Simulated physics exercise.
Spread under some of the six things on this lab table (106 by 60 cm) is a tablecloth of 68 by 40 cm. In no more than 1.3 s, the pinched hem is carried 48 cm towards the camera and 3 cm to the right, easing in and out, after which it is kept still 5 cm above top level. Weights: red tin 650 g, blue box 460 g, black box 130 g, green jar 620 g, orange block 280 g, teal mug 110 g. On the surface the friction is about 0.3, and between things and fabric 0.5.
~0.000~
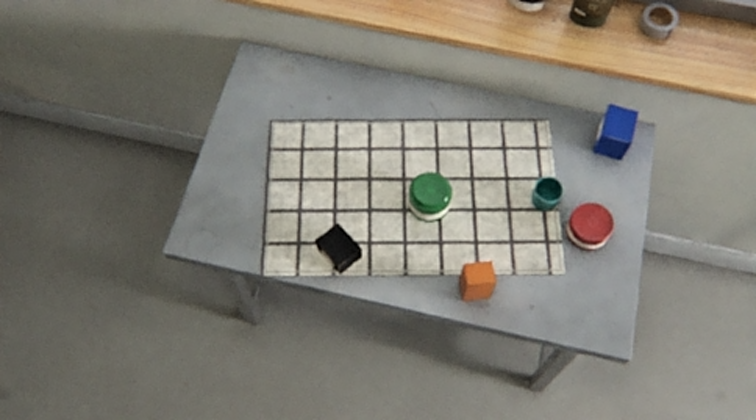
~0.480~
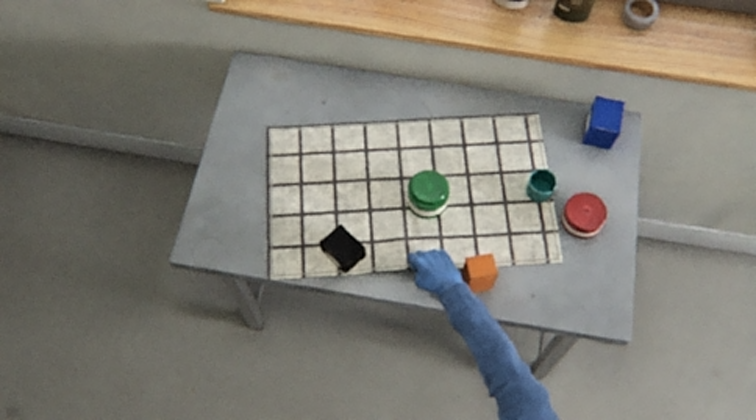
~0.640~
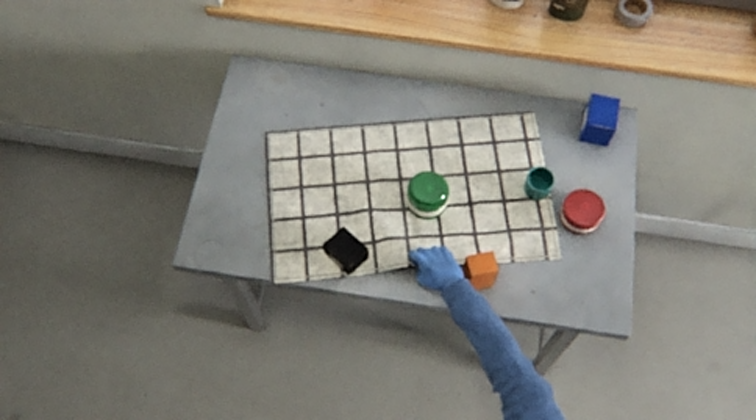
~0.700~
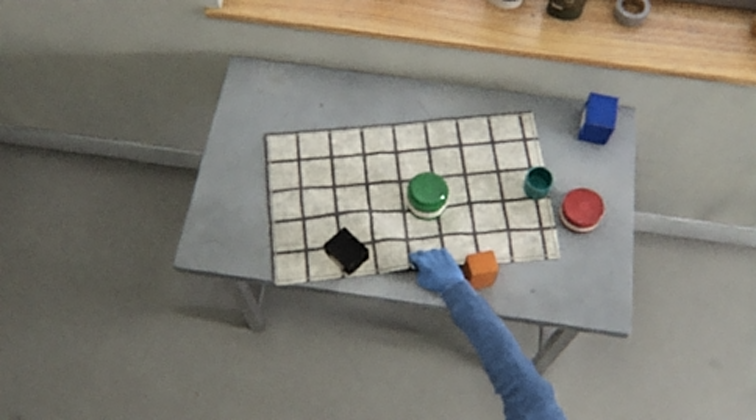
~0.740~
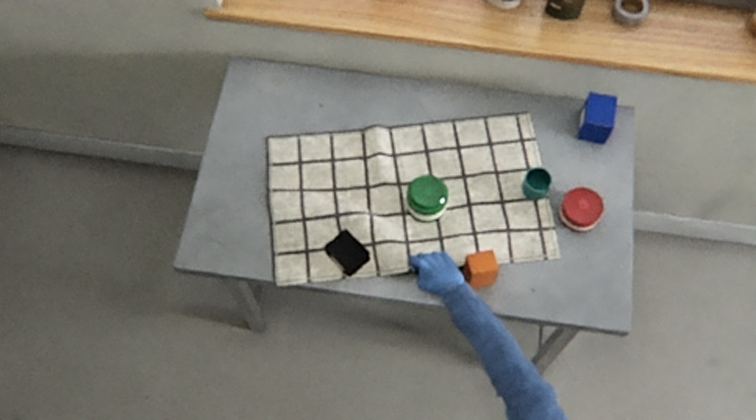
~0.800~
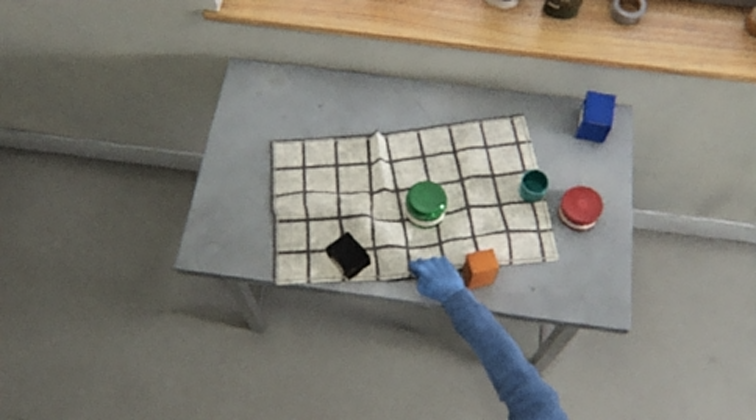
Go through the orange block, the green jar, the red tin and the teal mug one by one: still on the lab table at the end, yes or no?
Orange block - no; green jar - no; red tin - yes; teal mug - no.
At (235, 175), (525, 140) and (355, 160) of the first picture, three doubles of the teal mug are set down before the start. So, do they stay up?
Taking them one by one: Is left on top, then is lost, then is lost.
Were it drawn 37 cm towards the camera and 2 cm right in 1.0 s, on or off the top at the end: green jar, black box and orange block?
Then green jar is lost over the edge, black box is lost over the edge and orange block is lost over the edge.
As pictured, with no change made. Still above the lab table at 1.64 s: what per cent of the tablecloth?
Some 0 per cent of it.
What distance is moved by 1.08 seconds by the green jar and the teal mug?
Approx. shift - green jar: 15 cm; teal mug: 15 cm.
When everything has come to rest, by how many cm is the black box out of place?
Black box off the top.
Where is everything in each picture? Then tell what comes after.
In the first frame, orange block (480, 273); green jar (431, 189); red tin (593, 222); teal mug (549, 189); tablecloth corners (261, 275) (270, 120) (548, 119) (565, 274).
In the second frame, tablecloth corners (268, 280) (267, 128); grip (416, 268).
In the third frame, black box (346, 246); tablecloth corners (273, 284) (266, 132); grip (417, 266).
In the fourth frame, tablecloth corners (274, 286) (265, 134); grip (418, 268).
In the fifth frame, green jar (428, 191); tablecloth corners (275, 286) (266, 137); grip (418, 270).
In the sixth frame, orange block (483, 261); green jar (427, 197); red tin (583, 204); teal mug (536, 181); tablecloth corners (274, 285) (271, 141) (523, 114) (558, 260); grip (418, 276).
After 1.1 s, 90 % of the tablecloth is still over the top; green jar 15 cm off its start, teal mug 14 cm off its start, orange block 2 cm off its start.
After 1.4 s, 45 % of the tablecloth is still over the top; green jar 32 cm off its start, teal mug 28 cm off its start, orange block 12 cm off its start.
After 1.6 s, 0 % of the tablecloth is still over the top; green jar over the edge, teal mug over the edge, orange block over the edge.
After 1.9 s, 0 % of the tablecloth is still over the top; green jar over the edge, teal mug over the edge, orange block over the edge.
After 3.5 s, 0 % of the tablecloth is still over the top; green jar over the edge, teal mug over the edge, orange block over the edge, red tin 0 cm off its start at (583, 204).
